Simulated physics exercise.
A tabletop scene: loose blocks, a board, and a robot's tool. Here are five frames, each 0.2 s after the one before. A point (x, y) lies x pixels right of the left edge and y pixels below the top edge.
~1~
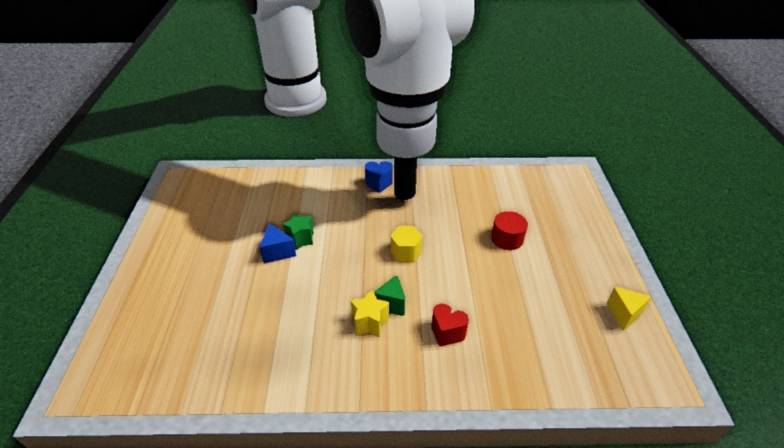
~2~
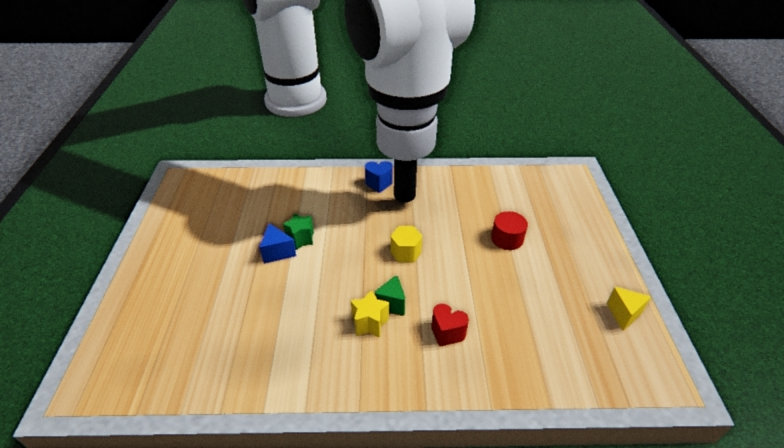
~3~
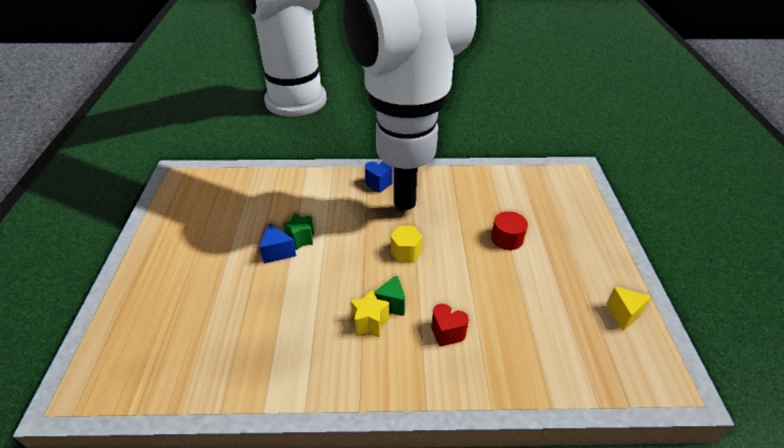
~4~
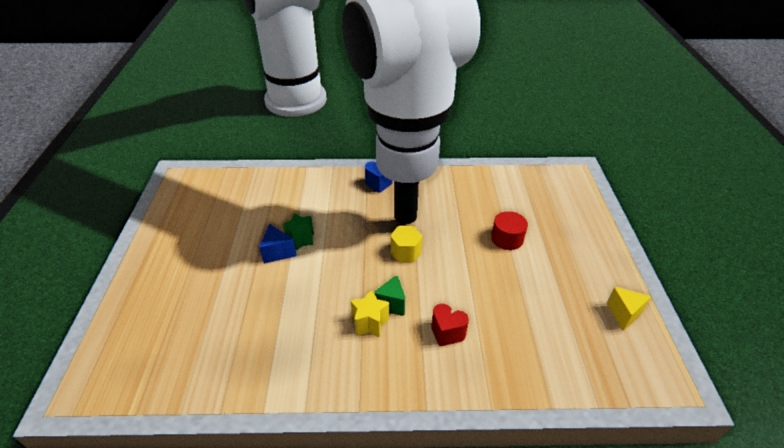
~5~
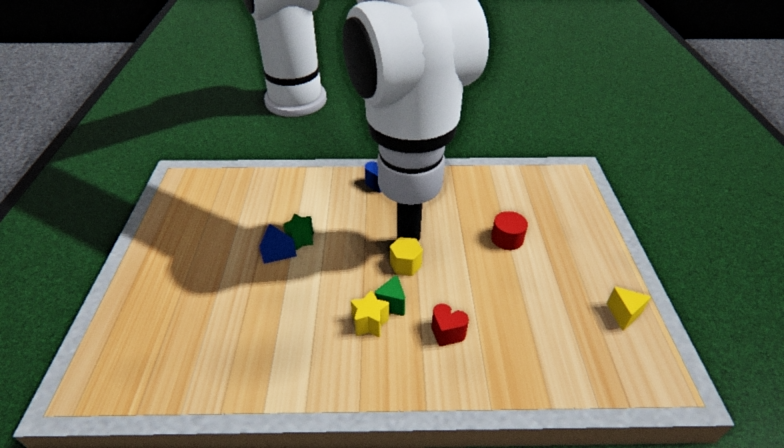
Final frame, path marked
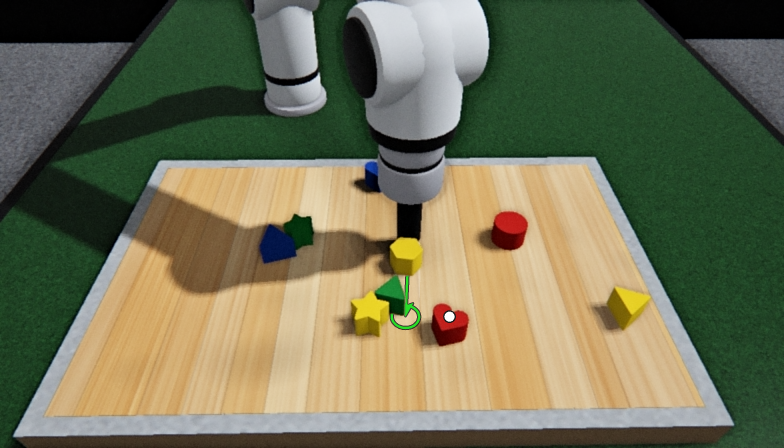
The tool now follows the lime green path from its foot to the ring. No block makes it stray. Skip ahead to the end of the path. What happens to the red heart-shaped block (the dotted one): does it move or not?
If the tool follows that path, the red heart-shaped block stays in its place.
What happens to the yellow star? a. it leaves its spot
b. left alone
It's a.
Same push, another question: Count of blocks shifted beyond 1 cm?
The number will come to 3 or more.
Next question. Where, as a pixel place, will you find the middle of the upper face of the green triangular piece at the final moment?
It should be at (384, 336) by then.
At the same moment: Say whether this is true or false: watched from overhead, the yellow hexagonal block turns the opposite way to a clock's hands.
That statement is accurate.
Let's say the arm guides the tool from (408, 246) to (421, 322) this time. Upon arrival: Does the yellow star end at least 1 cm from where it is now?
Answer: Yes.
The drawn path runs in a line from (408, 246) to (405, 316); the dot is on the red heart-shaped block.
The first path, step by step. One third of the way, tool at (408, 259); yellow star at (367, 309); green triangular piece at (390, 295); yellow hexagonal block at (405, 272).
Two thirds of the way, tool at (407, 283); yellow star at (358, 319), turned 30° clockwise; green triangular piece at (388, 319), turned 55° clockwise; yellow hexagonal block at (409, 298), turned 15° anticlockwise.
At the end, tool at (406, 308); yellow star at (358, 319), turned 30° clockwise; green triangular piece at (384, 336), turned 110° clockwise; yellow hexagonal block at (411, 325), turned 20° anticlockwise; red heart-shaped block not moved.
